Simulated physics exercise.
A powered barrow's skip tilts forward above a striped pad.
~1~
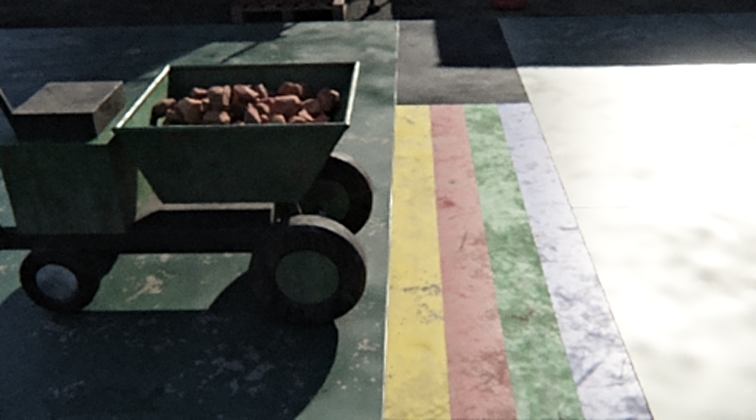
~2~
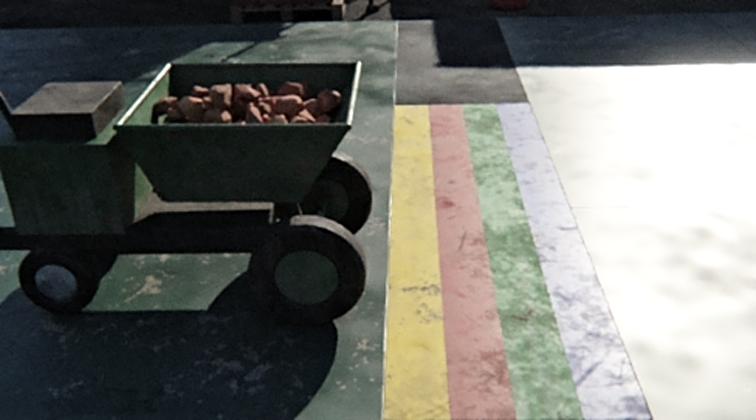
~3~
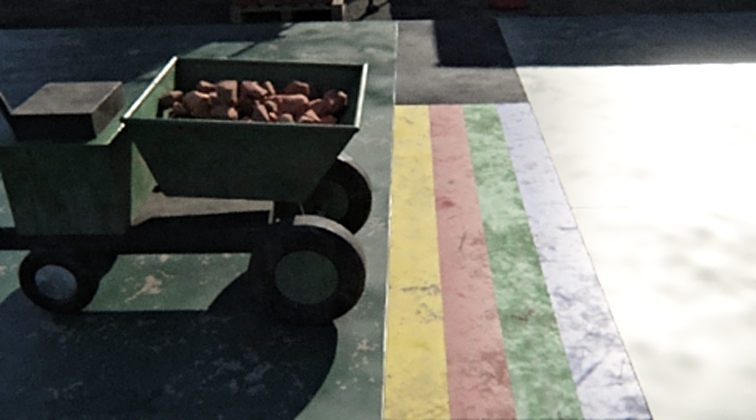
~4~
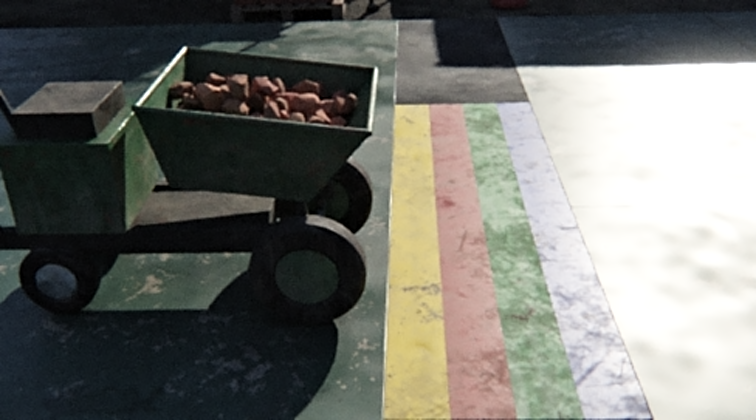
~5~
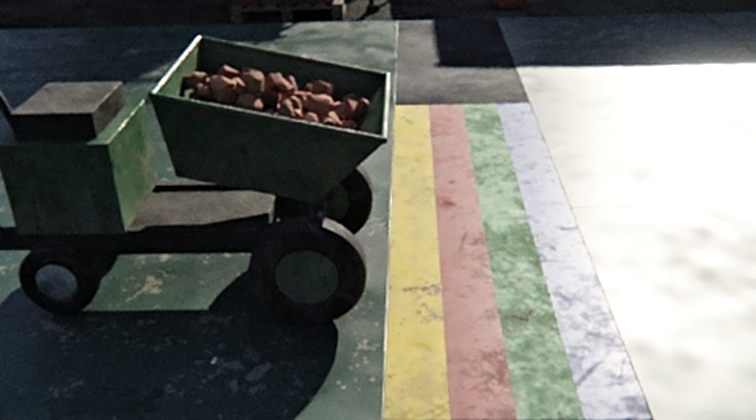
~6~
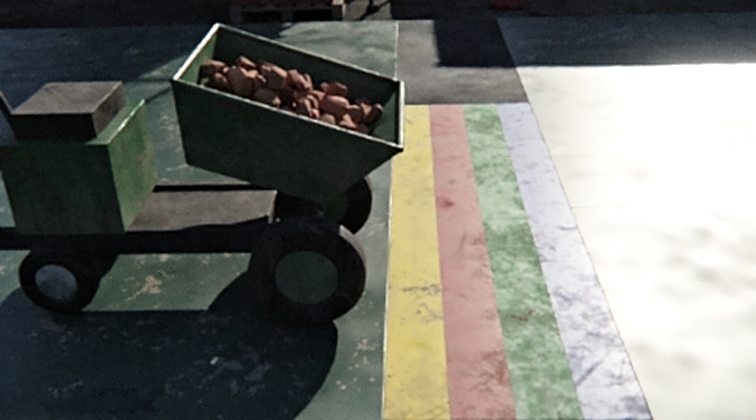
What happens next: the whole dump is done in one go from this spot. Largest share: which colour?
Colour: Green.
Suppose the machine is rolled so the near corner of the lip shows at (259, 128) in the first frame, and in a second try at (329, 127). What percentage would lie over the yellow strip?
30 % then 0 %.
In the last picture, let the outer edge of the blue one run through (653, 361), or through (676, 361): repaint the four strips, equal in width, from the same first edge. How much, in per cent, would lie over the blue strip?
Shares: 20 %; then 10 %.
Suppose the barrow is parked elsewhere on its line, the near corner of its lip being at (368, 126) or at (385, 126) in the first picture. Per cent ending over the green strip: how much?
First spot: Roughly 40 percent; second spot: Roughly 40 percent.
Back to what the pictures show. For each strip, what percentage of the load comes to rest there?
Yellow strip about 0 per cent, red strip about 25 per cent, green strip about 35 per cent, blue strip about 20 per cent.
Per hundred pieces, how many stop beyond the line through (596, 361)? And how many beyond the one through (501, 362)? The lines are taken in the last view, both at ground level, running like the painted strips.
Roughly 20 and 70 %.
Soon after the last picture, skip tipped steeply; all in the skip.
A little later, skip tipped right over; most in the skip; a stray few over the red strip; a small part over the green strip; a stray few over the blue strip.
Later still, skip tipped right over; about a quarter in the skip; about a quarter over the red strip; about a third over the green strip; about a quarter over the blue strip; a small part off the paint.
By the end, skip tipped right over; a small part in the skip; a stray few over the yellow strip; about a quarter over the red strip; about a third over the green strip; about a quarter over the blue strip; a small part off the paint.
